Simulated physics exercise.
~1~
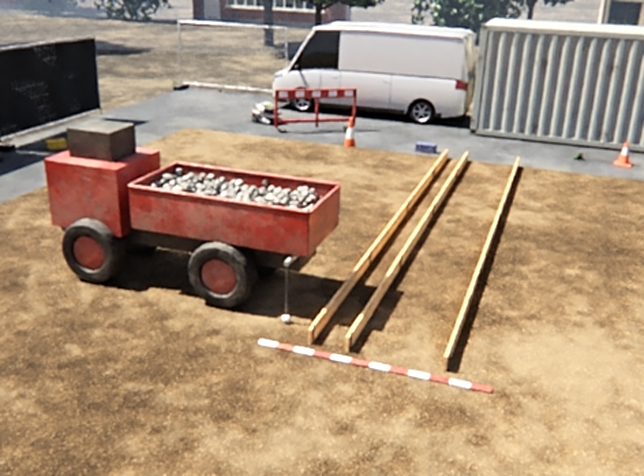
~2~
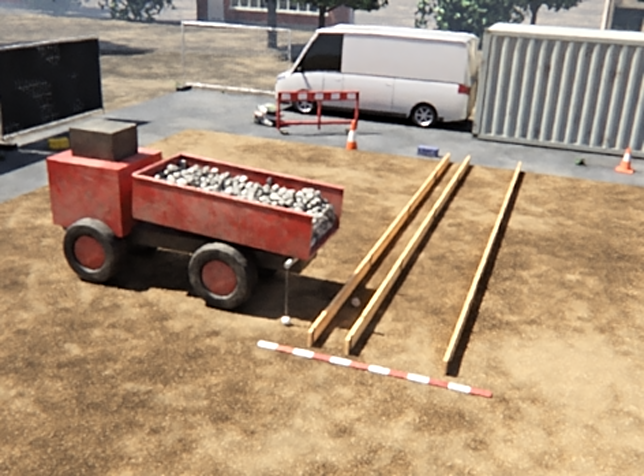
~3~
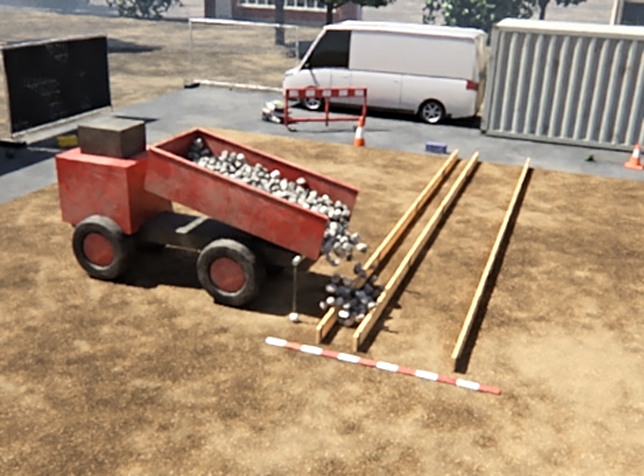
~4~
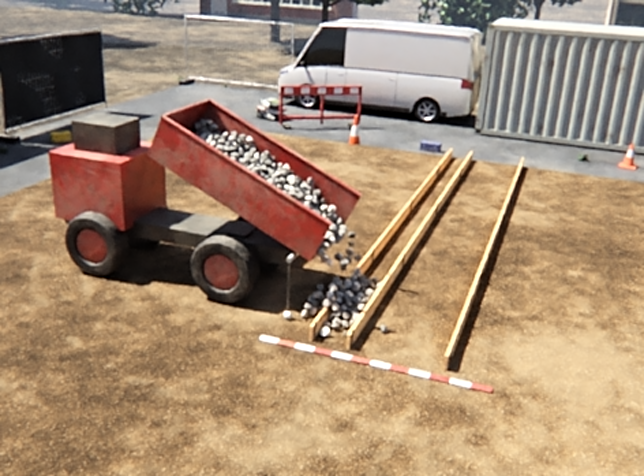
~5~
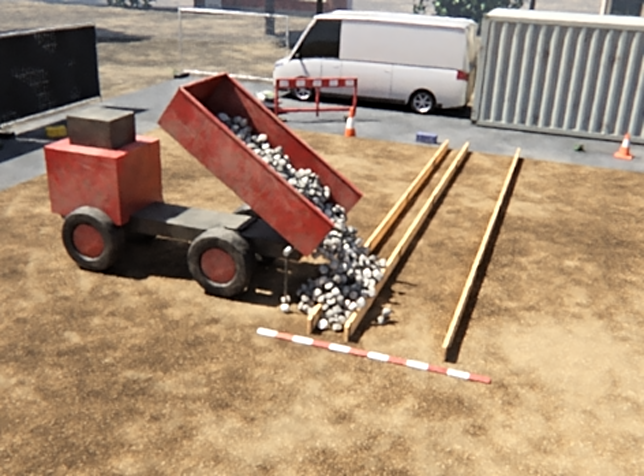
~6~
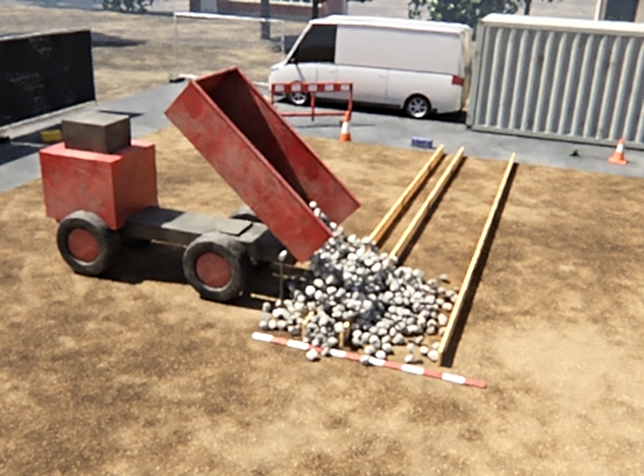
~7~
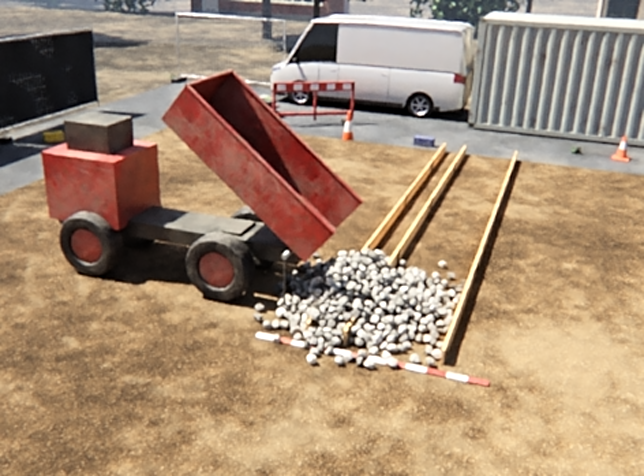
On a dirt yard near a parked white van, a red tipper raised its body and pale stones slid out to the right, slowly and then in a rush, until it stood empty and tilted above a heap spread over the wooden boards.
